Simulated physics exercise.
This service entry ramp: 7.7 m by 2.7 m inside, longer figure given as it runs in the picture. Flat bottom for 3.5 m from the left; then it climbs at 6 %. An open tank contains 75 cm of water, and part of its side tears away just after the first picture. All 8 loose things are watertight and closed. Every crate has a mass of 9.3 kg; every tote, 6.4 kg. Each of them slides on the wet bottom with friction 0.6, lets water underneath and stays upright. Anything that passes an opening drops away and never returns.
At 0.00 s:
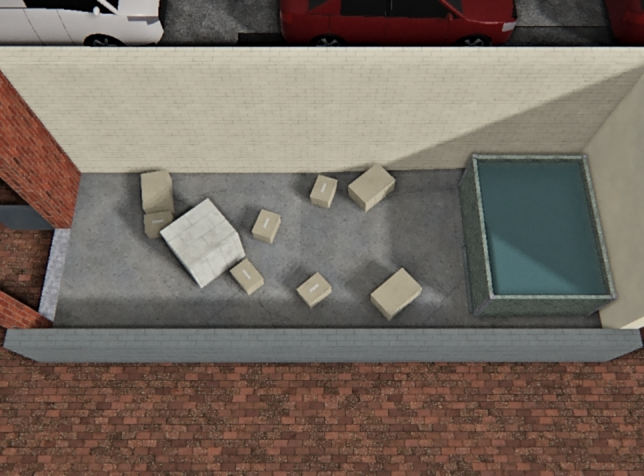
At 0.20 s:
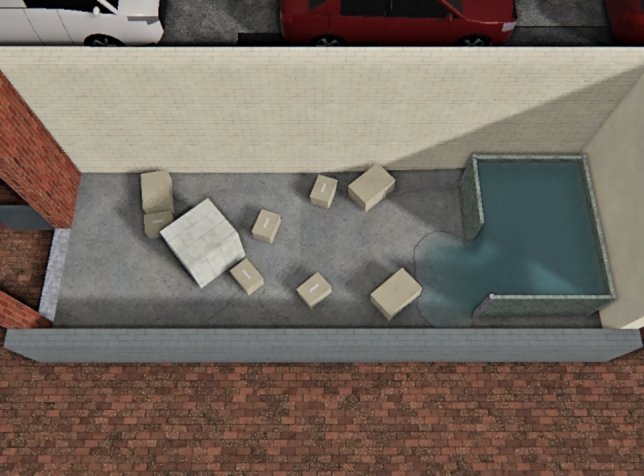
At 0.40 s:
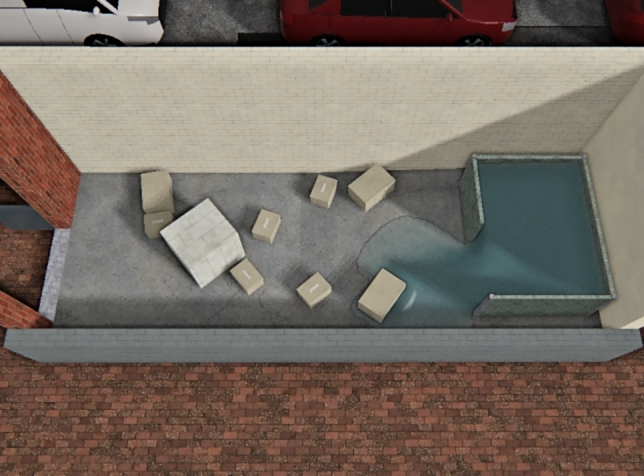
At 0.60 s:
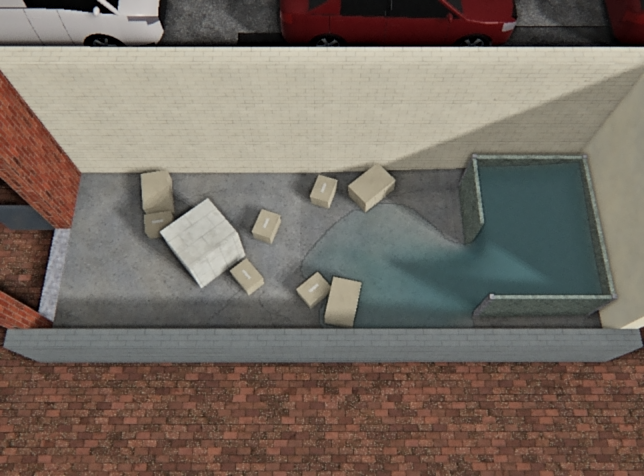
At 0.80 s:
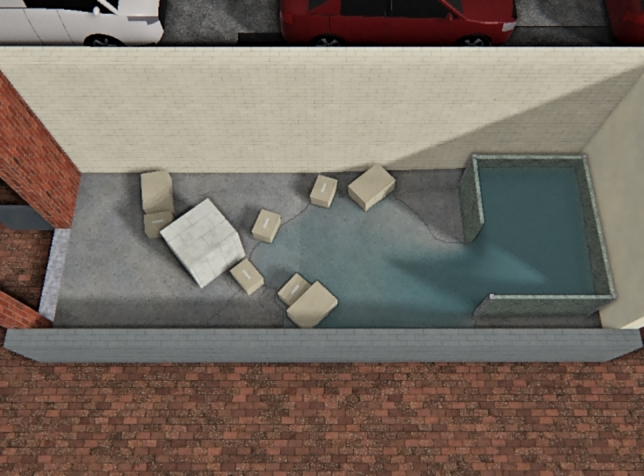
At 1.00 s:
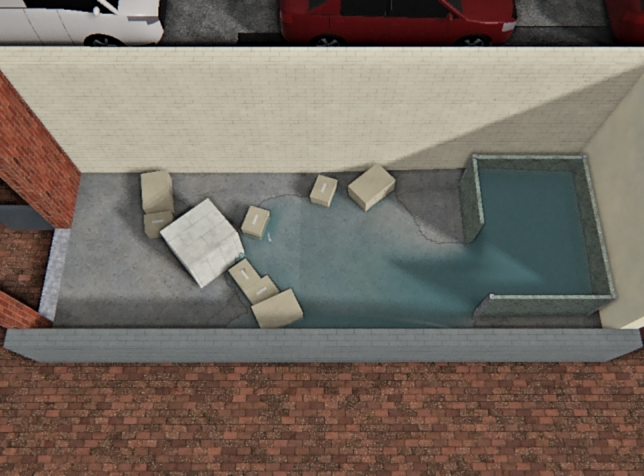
Water pours leftward from a broken tank across the grey floor, pushing several boxes left.
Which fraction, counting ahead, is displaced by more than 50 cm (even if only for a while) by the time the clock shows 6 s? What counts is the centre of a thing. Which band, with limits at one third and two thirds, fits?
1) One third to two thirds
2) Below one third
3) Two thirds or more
One third to two thirds (1).
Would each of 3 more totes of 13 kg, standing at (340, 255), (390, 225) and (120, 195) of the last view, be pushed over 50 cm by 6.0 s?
In sequence: Exceeds it / falls below it / exceeds it.
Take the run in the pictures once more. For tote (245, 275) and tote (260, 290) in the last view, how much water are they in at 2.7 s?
Depths: Near 31 cm, then near 17 cm.
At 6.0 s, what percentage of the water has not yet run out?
About 64 in a hundred parts of the water.
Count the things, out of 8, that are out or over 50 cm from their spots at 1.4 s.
I make it 3.
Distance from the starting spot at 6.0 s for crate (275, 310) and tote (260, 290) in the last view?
200 cm; 100 cm.
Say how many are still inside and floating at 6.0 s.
It comes to 6 of them.
After 1.4 s 3 of 8 are over 50 cm from their spots; 3 afloat.
After 2.7 s 4 of 8 are over 50 cm from their spots; 4 afloat.
After 4.2 s 4 of 8 are over 50 cm from their spots; 5 afloat.
After 6.0 s 5 of 8 are over 50 cm from their spots, and 5 have been at some point; 6 afloat.
